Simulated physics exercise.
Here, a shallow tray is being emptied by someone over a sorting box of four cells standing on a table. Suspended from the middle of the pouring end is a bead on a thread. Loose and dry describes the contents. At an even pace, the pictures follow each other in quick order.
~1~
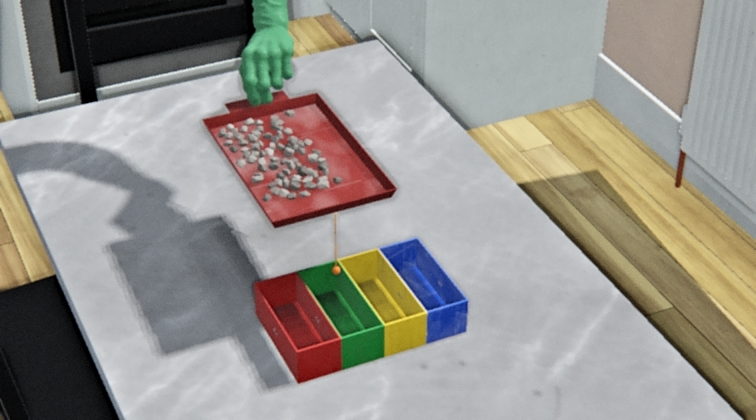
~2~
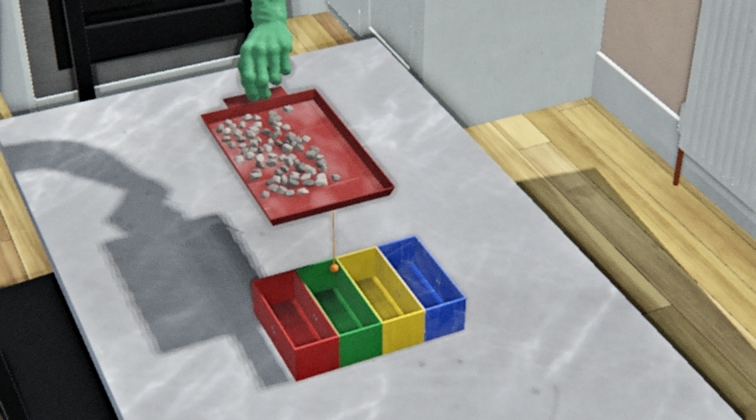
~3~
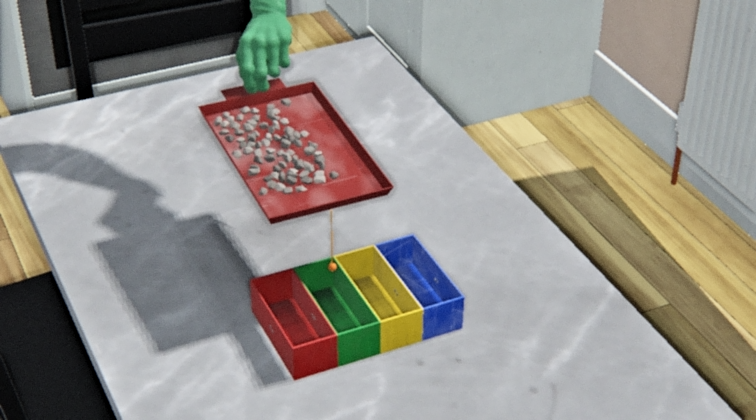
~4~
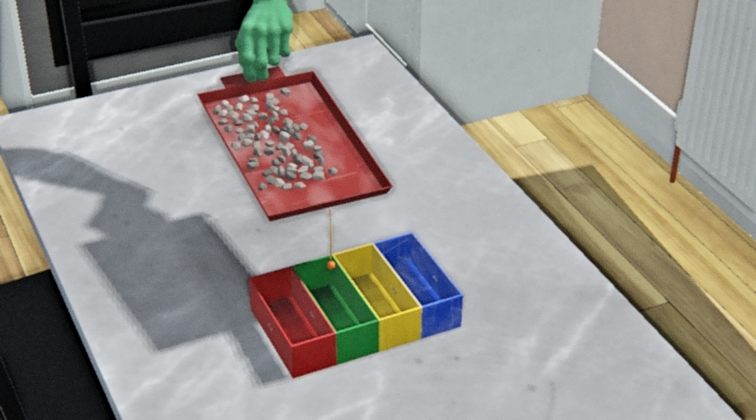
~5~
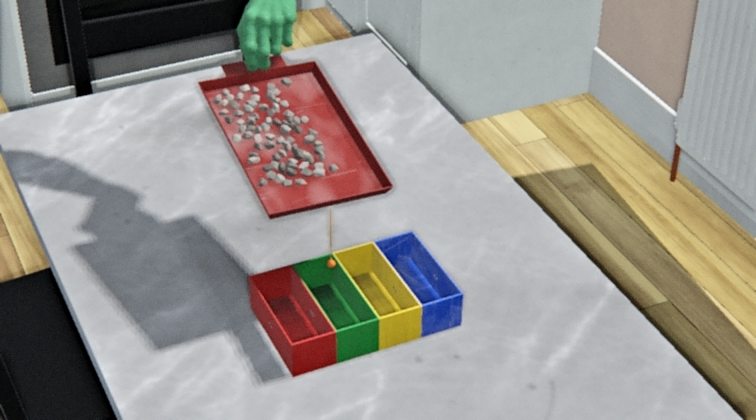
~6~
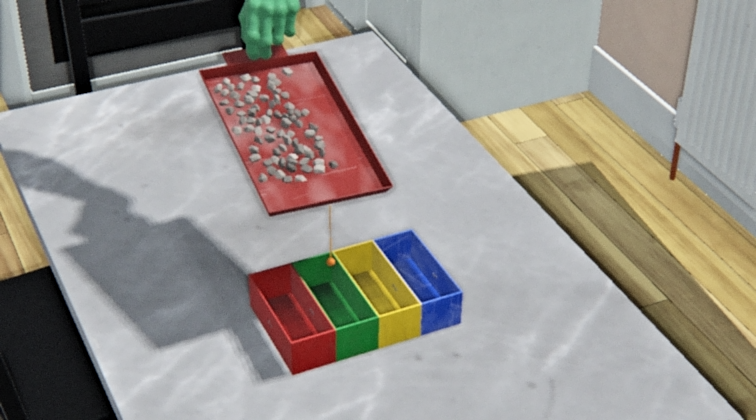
A green hand grips the back edge of a shallow red tray of loose grey gravel, gradually raising that end and tilting the tray toward its front right corner, while the camera shifts very slightly. The tray is above a pale marbled table, seen from above at an angle, in a room with wooden flooring. Below hang an orange bead on a thread and a box of red, green, yellow and blue cells.
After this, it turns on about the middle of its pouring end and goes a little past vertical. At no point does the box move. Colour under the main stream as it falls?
Yellow, I would say.
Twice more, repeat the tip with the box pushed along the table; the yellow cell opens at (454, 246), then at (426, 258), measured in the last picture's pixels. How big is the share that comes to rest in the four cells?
It comes to about 70 per cent the first time and about 90 per cent the second.
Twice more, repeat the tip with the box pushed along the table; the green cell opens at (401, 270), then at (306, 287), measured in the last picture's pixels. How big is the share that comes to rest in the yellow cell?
Approximately 0 percent, followed by approximately 30 percent.
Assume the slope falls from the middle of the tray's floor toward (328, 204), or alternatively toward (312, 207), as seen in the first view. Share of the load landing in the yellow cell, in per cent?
Roughly 30 % in the first case and 0 % in the second.
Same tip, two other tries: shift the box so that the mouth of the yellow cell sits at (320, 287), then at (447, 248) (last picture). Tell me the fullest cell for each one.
Result 1: Blue. Result 2: That red cell.
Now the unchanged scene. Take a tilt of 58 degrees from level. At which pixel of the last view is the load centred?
Centre estimate: (350, 191).
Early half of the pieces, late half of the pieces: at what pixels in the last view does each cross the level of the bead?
I'd place the first part at (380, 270) and the rest at (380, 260).
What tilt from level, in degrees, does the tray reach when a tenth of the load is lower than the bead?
It sits at roughly 65°.
Shortly afterwards, tray tipped steeply; the bulk on the tray; a little falling or outside the box.
Next, tray tipped right over; near a third on the tray; near a third in the yellow cell; a little in the blue cell; a little in the green cell; a little falling or outside the box.
Some moments later, tray tipped past a quarter turn; near half in the yellow cell; near a quarter in the blue cell; near a quarter in the green cell; only a few falling or outside the box.
In the end, tray tipped past a quarter turn; near half in the yellow cell; near a quarter in the blue cell; near a quarter in the green cell; none at all in the red cell; only a few outside the box.
